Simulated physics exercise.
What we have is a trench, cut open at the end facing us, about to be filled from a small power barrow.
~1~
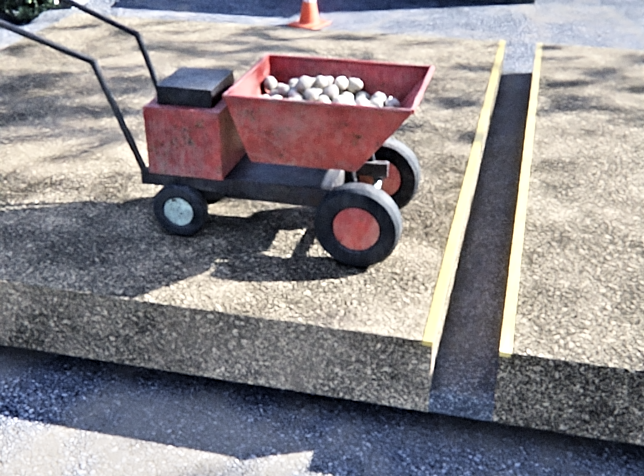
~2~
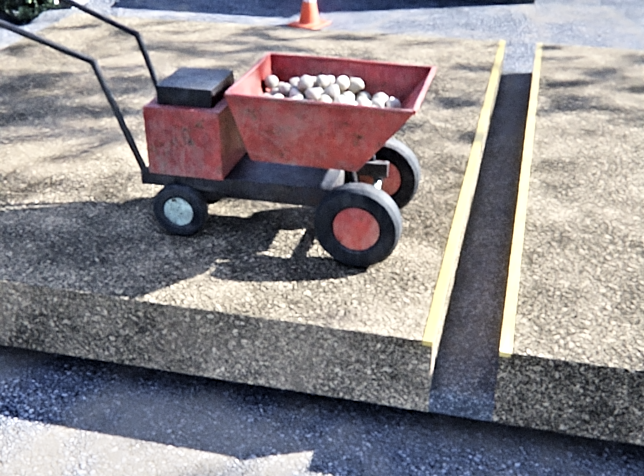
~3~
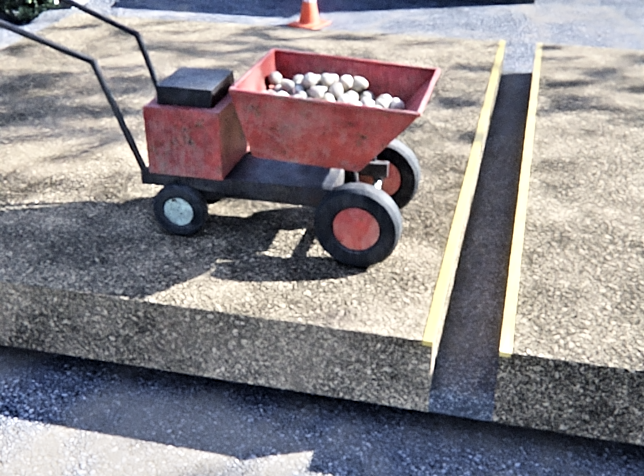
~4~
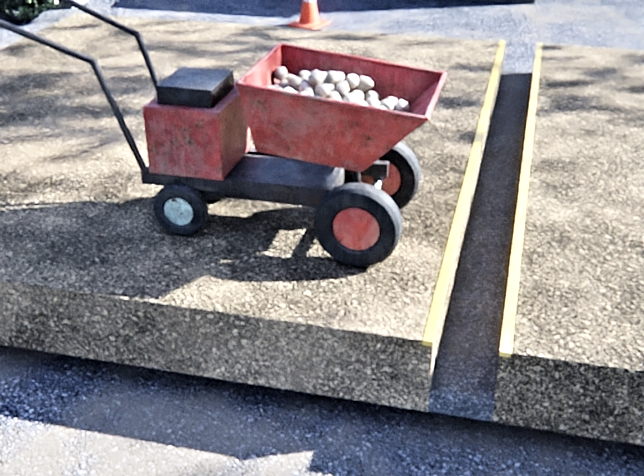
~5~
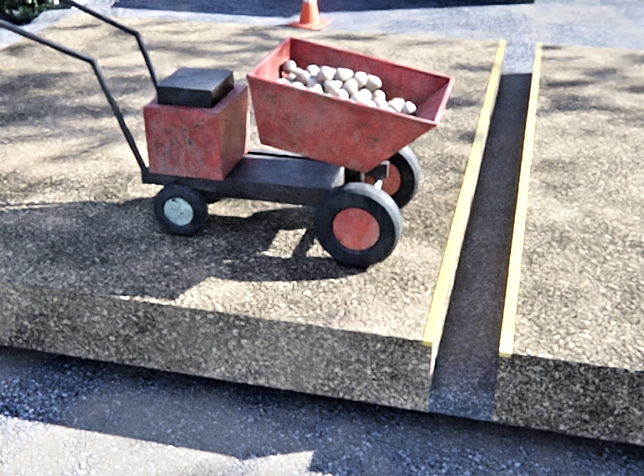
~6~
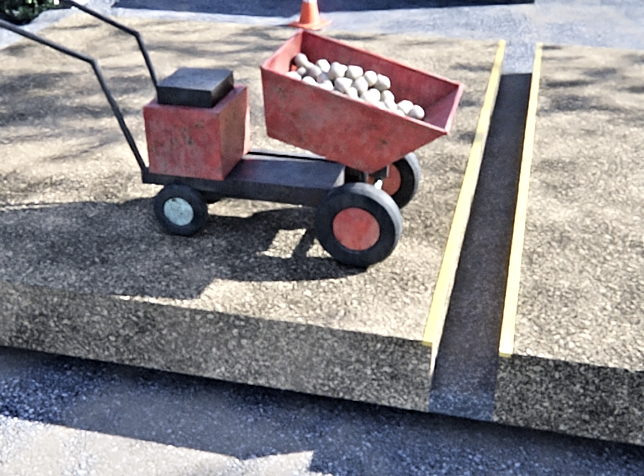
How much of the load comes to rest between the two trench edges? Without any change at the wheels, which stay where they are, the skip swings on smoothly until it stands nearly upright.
Less than half of it.
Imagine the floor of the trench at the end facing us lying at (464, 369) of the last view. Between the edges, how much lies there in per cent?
Estimated share: Approx. 20 per cent.
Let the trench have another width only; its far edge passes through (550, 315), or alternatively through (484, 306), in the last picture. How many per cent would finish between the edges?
First try: About 90 %; second try: About 0 %.
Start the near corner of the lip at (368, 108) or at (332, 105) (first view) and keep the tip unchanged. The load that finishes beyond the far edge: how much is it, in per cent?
10 % for the first, 0 % for the second.
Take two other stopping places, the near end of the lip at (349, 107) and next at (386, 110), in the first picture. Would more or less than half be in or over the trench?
Note: Stop one, a majority share; stop two, a majority share.
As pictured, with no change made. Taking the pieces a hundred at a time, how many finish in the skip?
Some 10 per cent.
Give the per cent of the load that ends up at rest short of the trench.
I'd say around 0 per cent of the load.
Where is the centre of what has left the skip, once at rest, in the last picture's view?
The centre ends up roughly at (537, 249).
Shortly afterwards, skip tipped steeply; the whole lot in the skip.
Next, skip tipped steeply; all but a few in the skip; only a few in or heaped over the trench; a little beyond it.
Some moments later, skip tipped right over; near a quarter in the skip; a little in or heaped over the trench; near two thirds beyond it.
In the end, skip tipped right over; a little in the skip; near a quarter in or heaped over the trench; near two thirds beyond it.
